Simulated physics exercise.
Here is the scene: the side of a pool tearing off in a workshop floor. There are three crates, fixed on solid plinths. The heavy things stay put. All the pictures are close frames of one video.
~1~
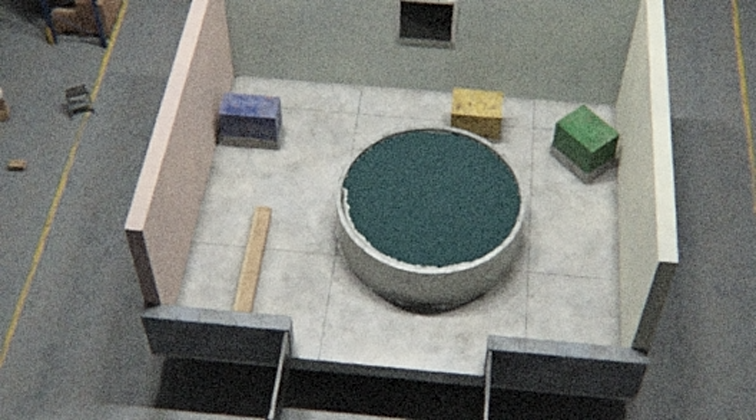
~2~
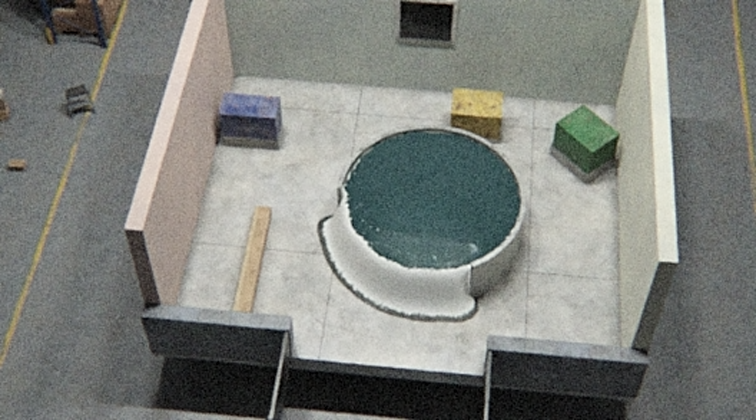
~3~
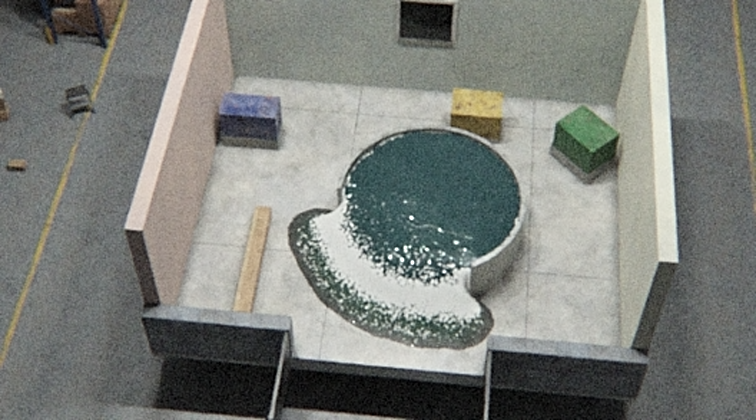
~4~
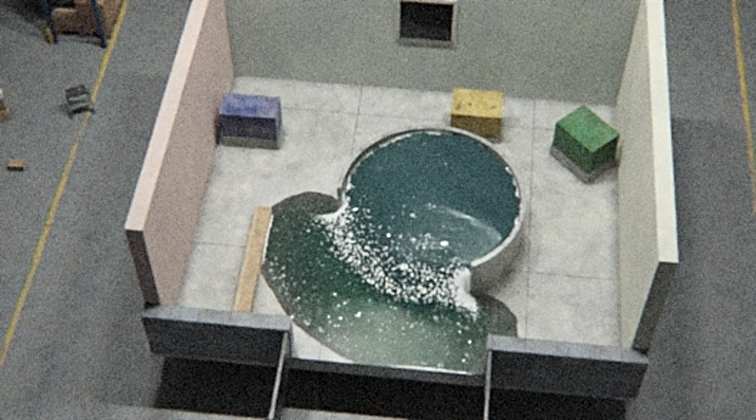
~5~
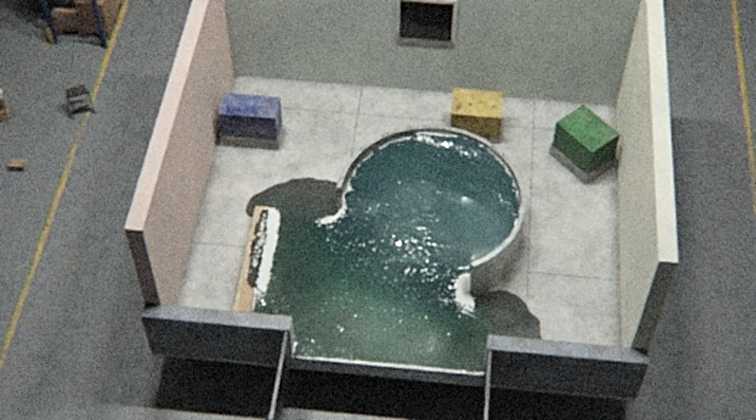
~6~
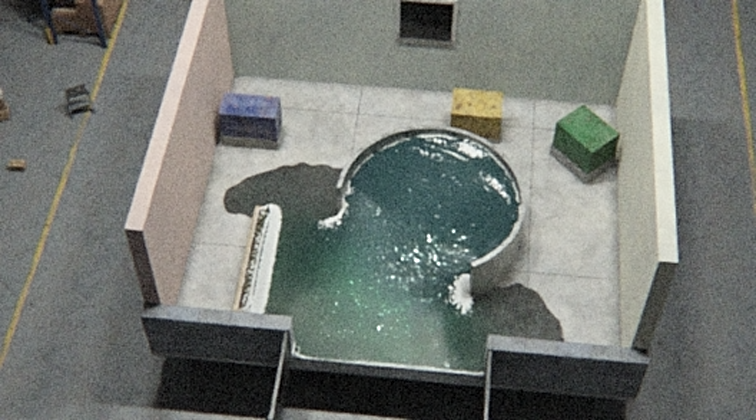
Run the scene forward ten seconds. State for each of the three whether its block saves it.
The blue crate is not saved and gets wet. The green crate is saved. The yellow crate is not saved and gets wet.
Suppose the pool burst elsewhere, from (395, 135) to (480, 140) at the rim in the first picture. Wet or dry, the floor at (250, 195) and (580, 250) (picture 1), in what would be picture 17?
Result, in order - parched, waterlogged.
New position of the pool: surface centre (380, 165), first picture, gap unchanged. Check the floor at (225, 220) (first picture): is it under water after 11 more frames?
At that spot: Inundated.
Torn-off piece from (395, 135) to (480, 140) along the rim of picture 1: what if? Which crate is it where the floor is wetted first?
First in line is the one in yellow.
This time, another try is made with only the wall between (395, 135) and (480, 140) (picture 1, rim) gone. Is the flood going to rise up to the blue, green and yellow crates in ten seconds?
My guess is blue goes wet, green goes wet, and yellow goes wet.
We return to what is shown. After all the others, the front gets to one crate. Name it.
I'd pick the yellow-painted one.
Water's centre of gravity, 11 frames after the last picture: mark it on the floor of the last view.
Somewhere around (358, 261) in the last view.
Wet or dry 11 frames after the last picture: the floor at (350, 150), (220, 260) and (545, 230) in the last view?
Status by point, in sequence: Unwetted; waterlogged; unwetted.
A moment on, water covers 40 % of the floor; the blue crate water round its plinth, the green crate not reached, the yellow crate not reached.
Next, water covers 50 % of the floor; the blue crate water round its plinth, the green crate not reached, the yellow crate not reached.
Then, water covers 65 % of the floor; the blue crate water round its plinth, the green crate water round its plinth, the yellow crate not reached.
Later, water covers 75 % of the floor; the blue crate water round its plinth, the green crate water round its plinth, the yellow crate water round its plinth.
In the end, water covers 95 % of the floor; the blue crate was topped, the green crate stayed above the water, the yellow crate was topped.
